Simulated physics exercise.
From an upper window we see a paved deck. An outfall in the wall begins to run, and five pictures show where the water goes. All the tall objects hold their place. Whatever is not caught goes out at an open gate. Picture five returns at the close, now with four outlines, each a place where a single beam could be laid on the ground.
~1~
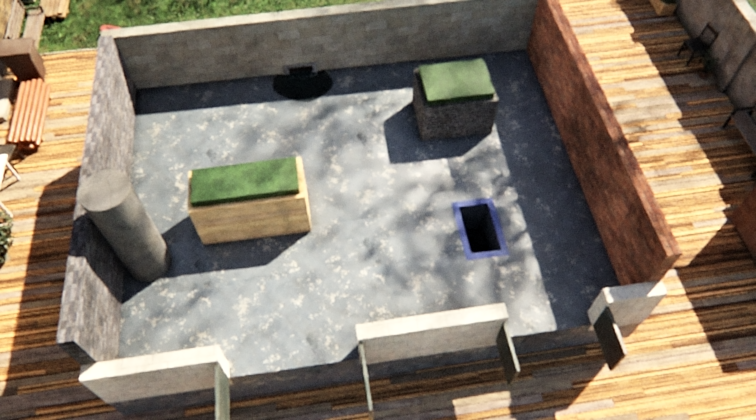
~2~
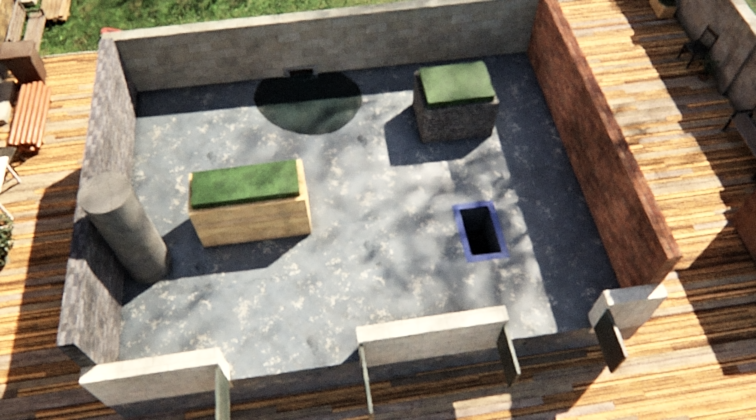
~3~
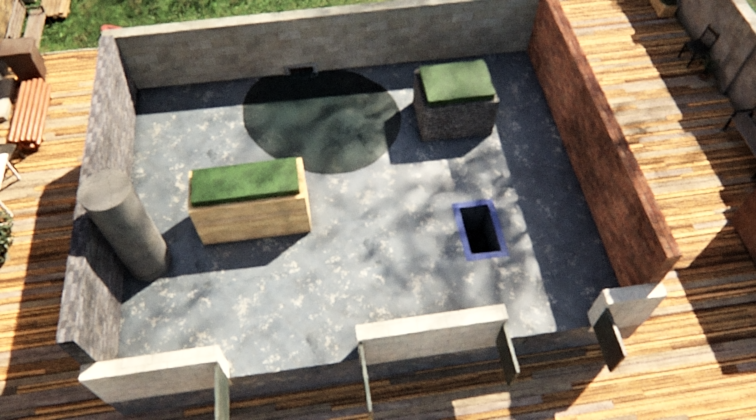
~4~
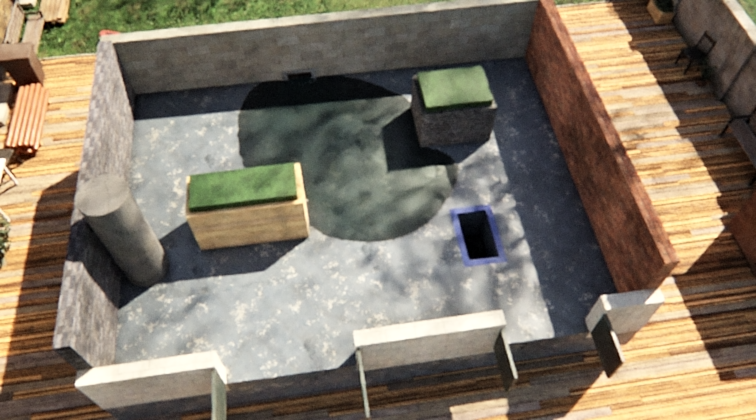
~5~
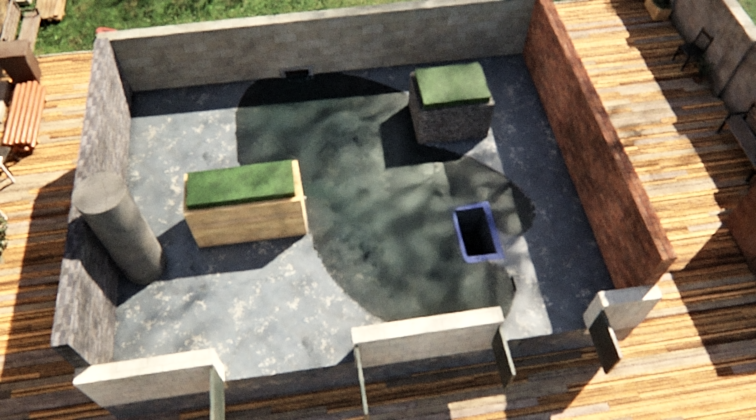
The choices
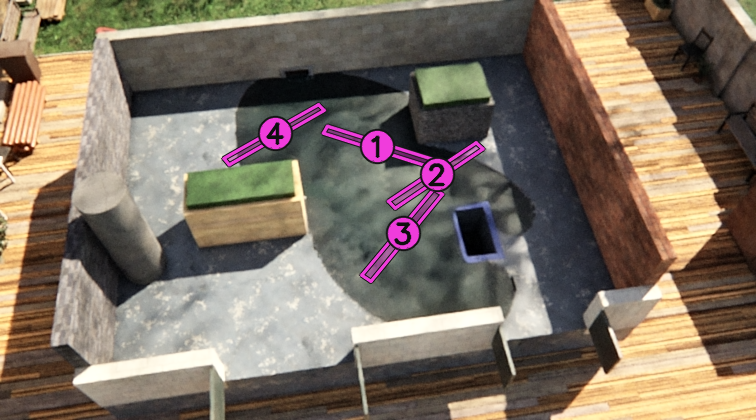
To begin with, a small dark patch of water lies beside the outfall at the far wall of a paved, walled deck. It widens into a large oval, then spreads toward the viewer between two green-topped blocks, finally surrounding the blue-rimmed gully on the right while the tall objects stay still.
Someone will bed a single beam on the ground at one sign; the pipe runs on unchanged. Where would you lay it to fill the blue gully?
Best: 4.
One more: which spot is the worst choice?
The answer is 2.
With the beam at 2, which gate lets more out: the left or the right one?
More leaves on the right.
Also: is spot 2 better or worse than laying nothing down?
It is worse.
In magenta, 1 from (325, 129) to (432, 163); 2 from (391, 204) to (479, 145); 3 from (366, 278) to (438, 191); 4 from (226, 161) to (321, 107).
Choosing 1, about 16 % of the stream goes into the blue gully, about 84 % out by the gates.
Choosing 2, about 3 % of the stream goes into the blue gully, about 96 % out by the gates.
Choosing 3, about 12 % of the stream goes into the blue gully, about 87 % out by the gates.
Choosing 4, about 32 % of the stream goes into the blue gully, about 68 % out by the gates.
